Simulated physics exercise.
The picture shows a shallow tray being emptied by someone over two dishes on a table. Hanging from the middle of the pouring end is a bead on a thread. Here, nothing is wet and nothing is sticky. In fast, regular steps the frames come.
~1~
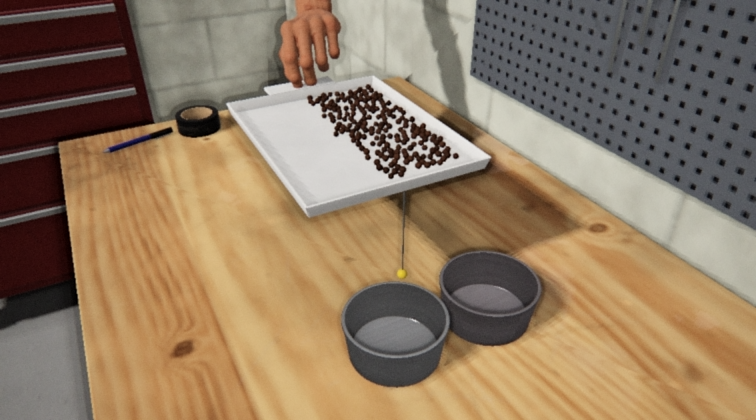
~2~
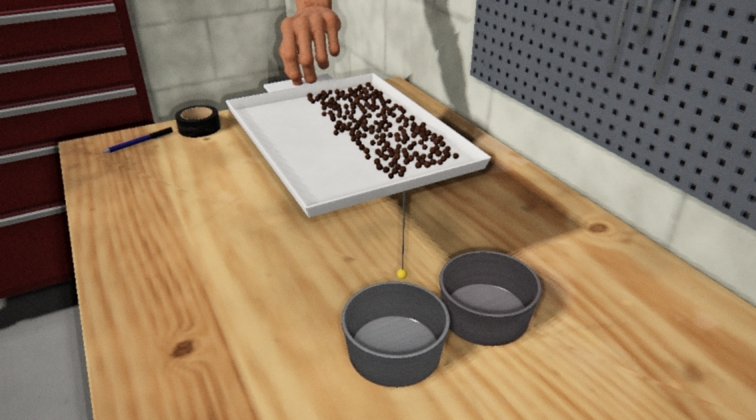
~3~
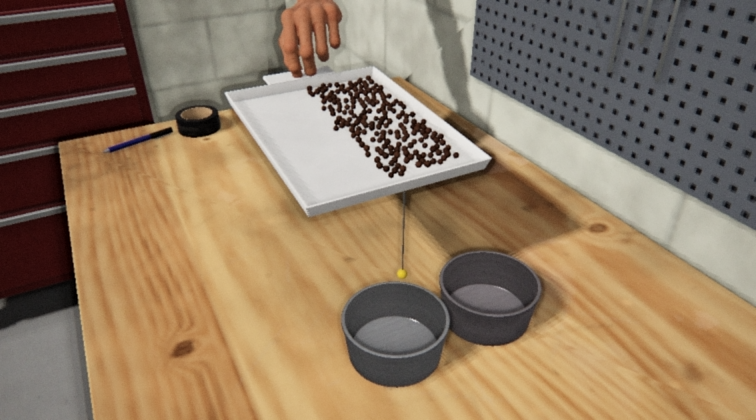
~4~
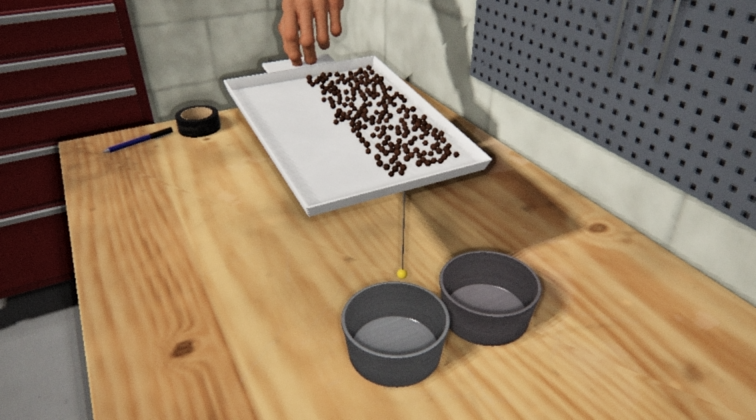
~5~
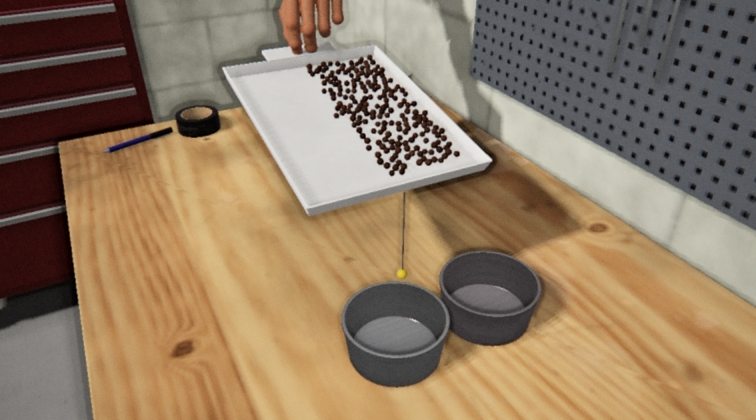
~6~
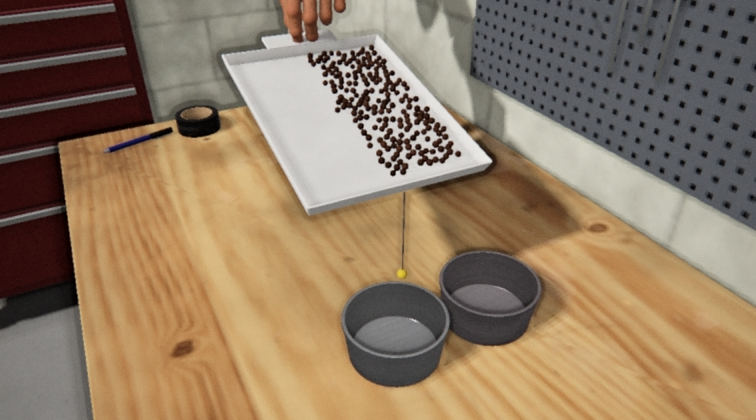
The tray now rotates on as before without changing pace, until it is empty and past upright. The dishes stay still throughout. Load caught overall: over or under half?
Over.
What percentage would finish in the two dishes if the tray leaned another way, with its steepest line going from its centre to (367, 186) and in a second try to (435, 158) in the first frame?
Shares: 60 %, then 70 %.
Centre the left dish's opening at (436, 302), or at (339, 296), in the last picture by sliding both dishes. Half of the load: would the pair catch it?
The first time it's higher than half, the second time lower than half.
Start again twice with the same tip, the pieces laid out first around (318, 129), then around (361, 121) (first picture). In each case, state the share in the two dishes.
Roughly 90 per cent, then 90 per cent.
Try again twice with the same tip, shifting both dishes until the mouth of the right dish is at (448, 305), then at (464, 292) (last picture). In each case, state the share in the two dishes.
First some 60, then 80 per cent.
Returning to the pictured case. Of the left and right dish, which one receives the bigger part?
That would be the right of the two, then.
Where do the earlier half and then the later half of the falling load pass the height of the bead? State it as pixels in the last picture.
Half one: (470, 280), half two: (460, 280).
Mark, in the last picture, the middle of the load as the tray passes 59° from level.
In the last view the centre sits at roughly (443, 156).
Just after the last frame, tray tipped steeply; almost all on the tray; about a tenth in the right dish; just a few outside both; just a few in the air.
A moment on, tray tipped right over; roughly a quarter on the tray; about a tenth in the left dish; roughly a quarter in the right dish; just a few outside both; roughly half in the air.
Further on, tray tipped past a quarter turn; roughly a quarter in the left dish; roughly two thirds in the right dish; about a tenth outside both.
When it is over, tray tipped past a quarter turn; roughly a quarter in the left dish; roughly two thirds in the right dish; about a tenth outside both.
